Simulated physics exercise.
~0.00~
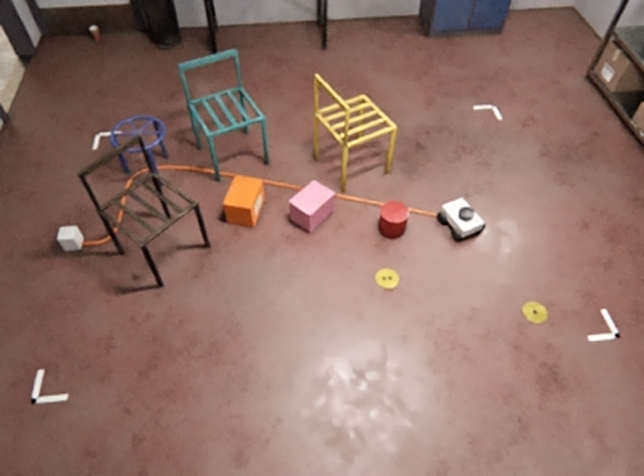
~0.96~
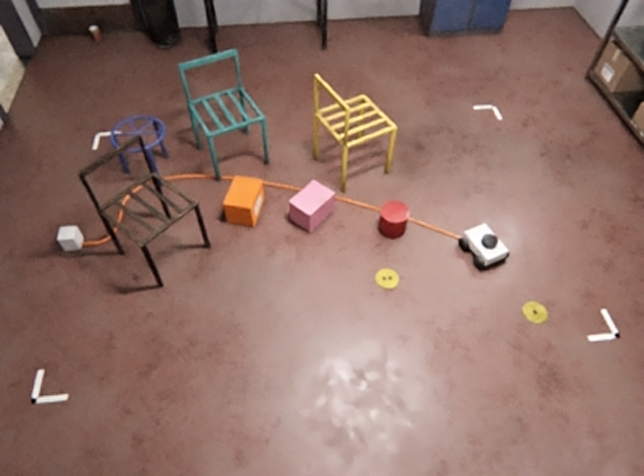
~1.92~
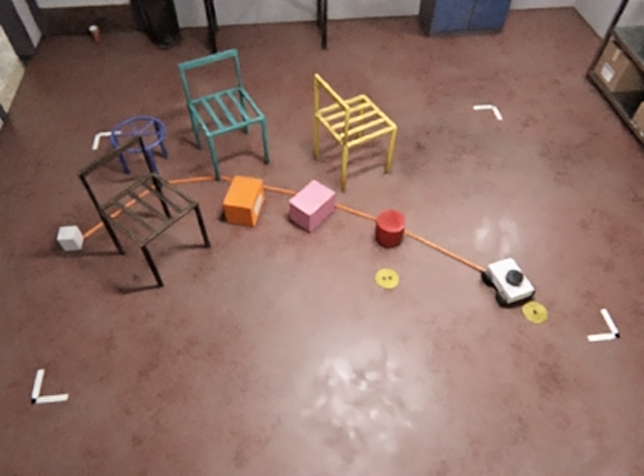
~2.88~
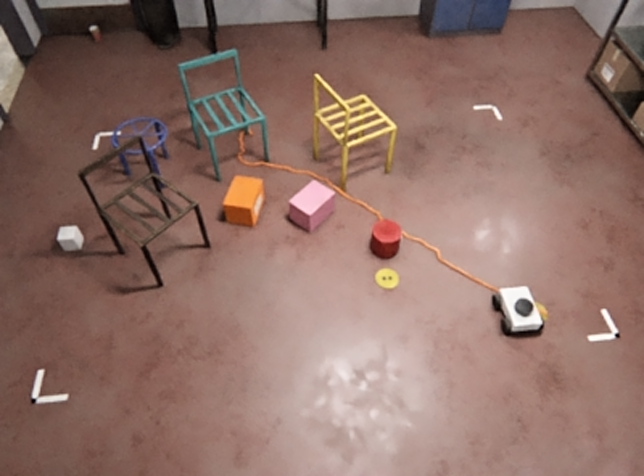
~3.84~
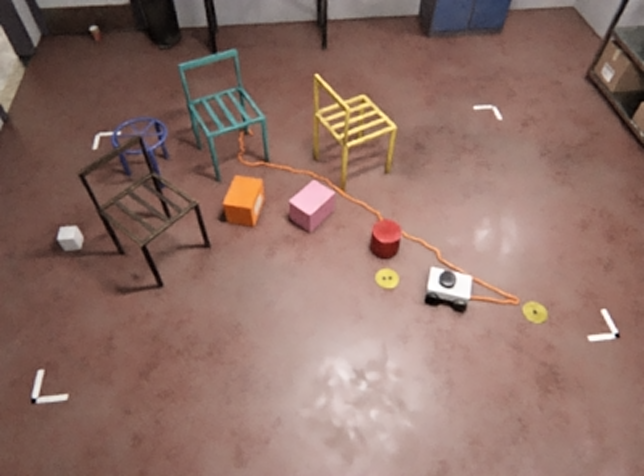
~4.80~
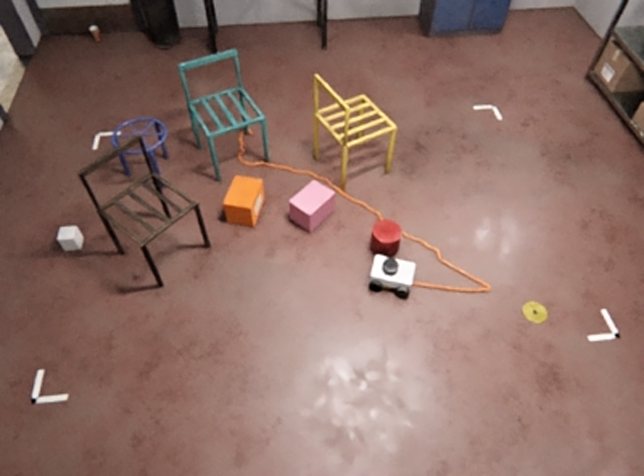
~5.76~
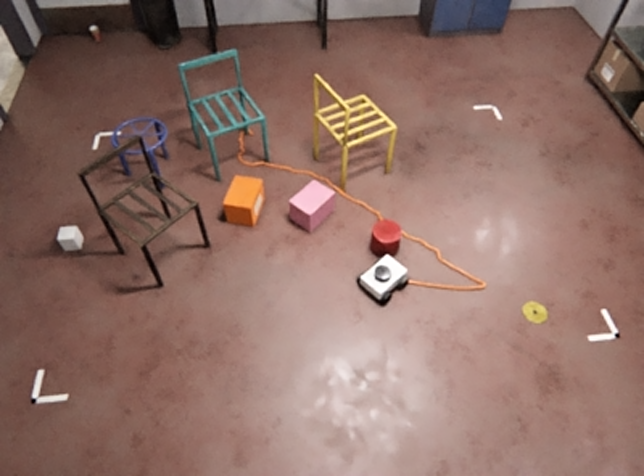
To begin with, a small white cart trails an orange lead that runs past a red tub, a pink crate and an orange carton toward a white block at the left, with black, teal and yellow chairs and a blue stool nearby. The cart rolls right and down toward the farther yellow mark, drawing the lead tight and nudging the red tub slightly. The lead then comes away from the block, its loose end lying by the teal chair. The cart turns back left, the lead bending behind it, and stops at the other yellow mark below the tub, still unplugged.
